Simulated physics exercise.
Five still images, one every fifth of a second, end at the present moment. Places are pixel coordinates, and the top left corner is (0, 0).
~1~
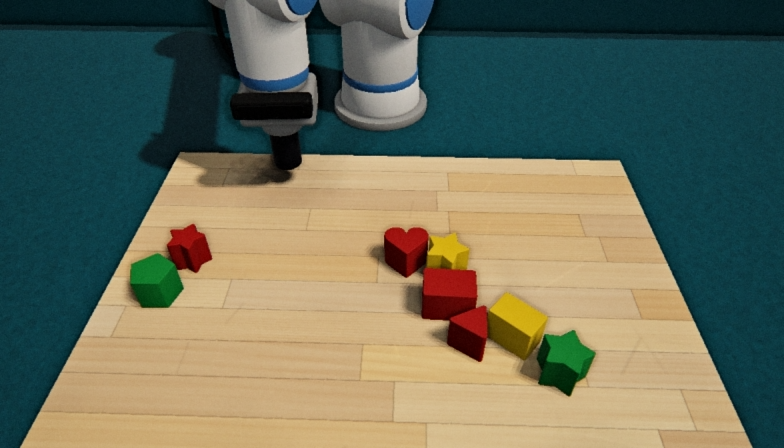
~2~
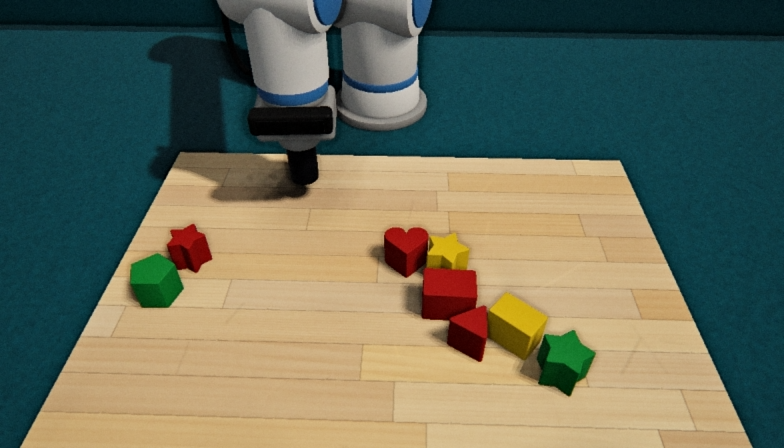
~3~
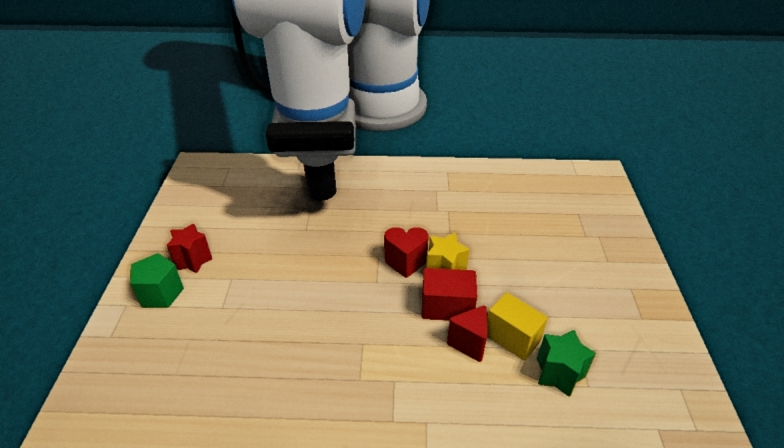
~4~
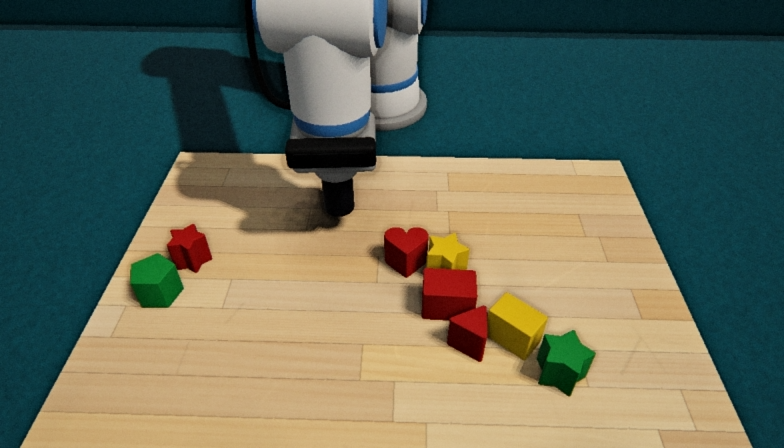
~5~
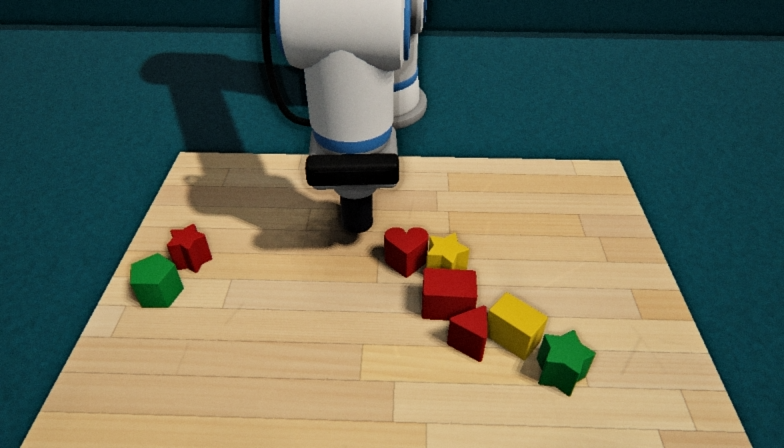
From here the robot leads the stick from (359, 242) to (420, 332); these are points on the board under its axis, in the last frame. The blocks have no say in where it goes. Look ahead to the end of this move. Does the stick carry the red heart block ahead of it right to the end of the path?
No.
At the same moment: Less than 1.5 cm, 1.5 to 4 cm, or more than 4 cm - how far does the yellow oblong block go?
Less than 1.5 cm.
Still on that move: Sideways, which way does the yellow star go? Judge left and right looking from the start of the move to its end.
The shift is to the left of that direction.
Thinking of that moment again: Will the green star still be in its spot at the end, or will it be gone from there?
Once the path ends, it is where it was.
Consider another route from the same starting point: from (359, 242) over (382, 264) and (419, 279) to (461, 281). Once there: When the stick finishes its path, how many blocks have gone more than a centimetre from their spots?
I count two.
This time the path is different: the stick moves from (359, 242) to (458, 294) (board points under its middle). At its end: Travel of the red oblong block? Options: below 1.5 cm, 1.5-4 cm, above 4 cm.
Ends 1.5 to 4 cm away.
On the path given first. One third of the way, stick (377, 250); red heart block (416, 241), turned 25° anticlockwise; yellow star (451, 245).
Two thirds of the way, stick (399, 281); red heart block (427, 251), turned 50° anticlockwise; yellow star (461, 246), turned 15° anticlockwise.
At the end, stick (421, 314); red heart block (427, 251), turned 50° anticlockwise; yellow star (461, 246), turned 15° anticlockwise; red oblong block (459, 287), turned 30° anticlockwise; red triangular block still; yellow oblong block still; green star still.
